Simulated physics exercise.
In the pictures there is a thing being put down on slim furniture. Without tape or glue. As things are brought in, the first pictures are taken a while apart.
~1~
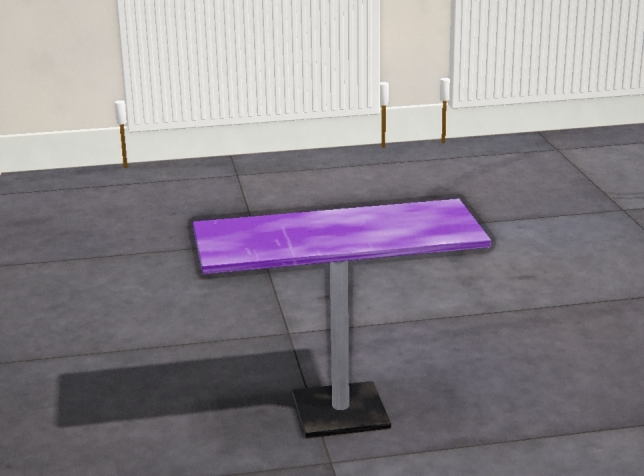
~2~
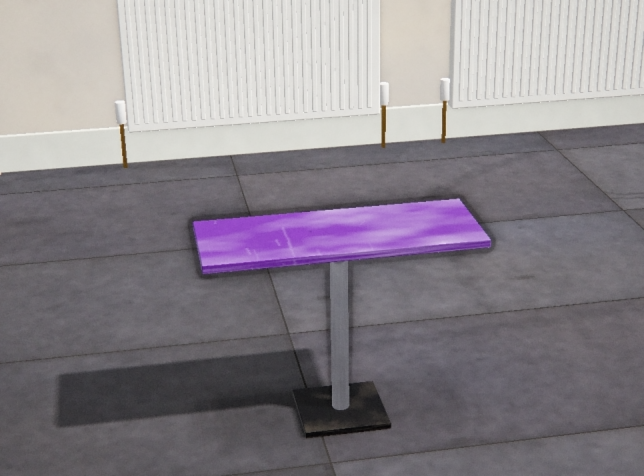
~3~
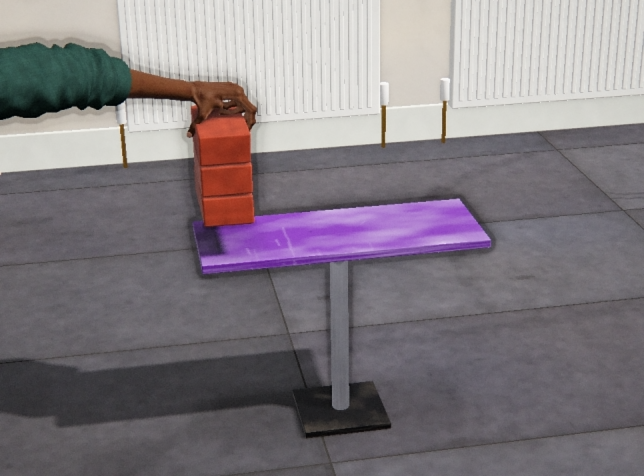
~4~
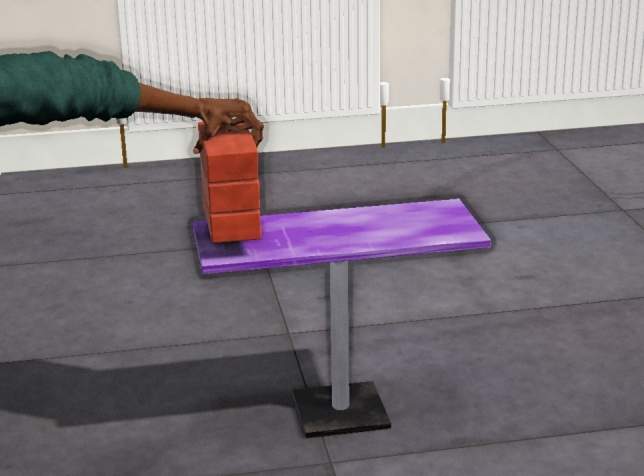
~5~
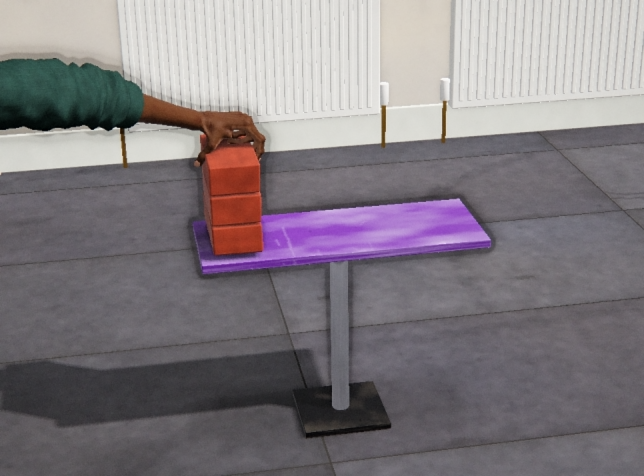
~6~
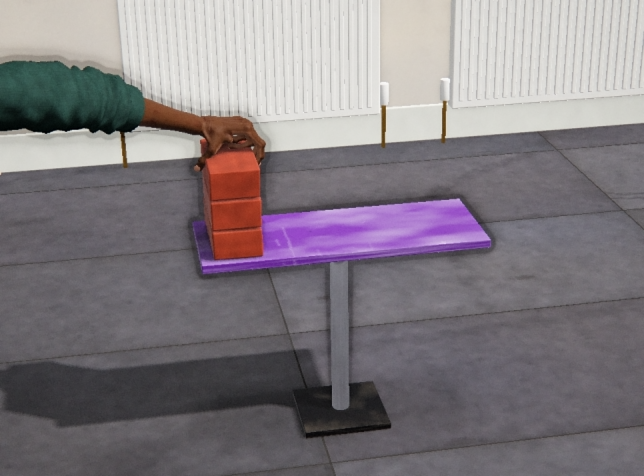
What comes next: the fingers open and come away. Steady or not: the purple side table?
Outcome: The purple side table tips up.
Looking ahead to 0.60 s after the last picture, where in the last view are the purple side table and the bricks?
First: (210, 258). Second: (94, 288).
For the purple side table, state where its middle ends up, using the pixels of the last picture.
(130, 325).
Then, 0.60 s later than the last frame, purple side table tilted by 36° near (210, 258).
When it is over, the purple side table goes over, near (130, 325).
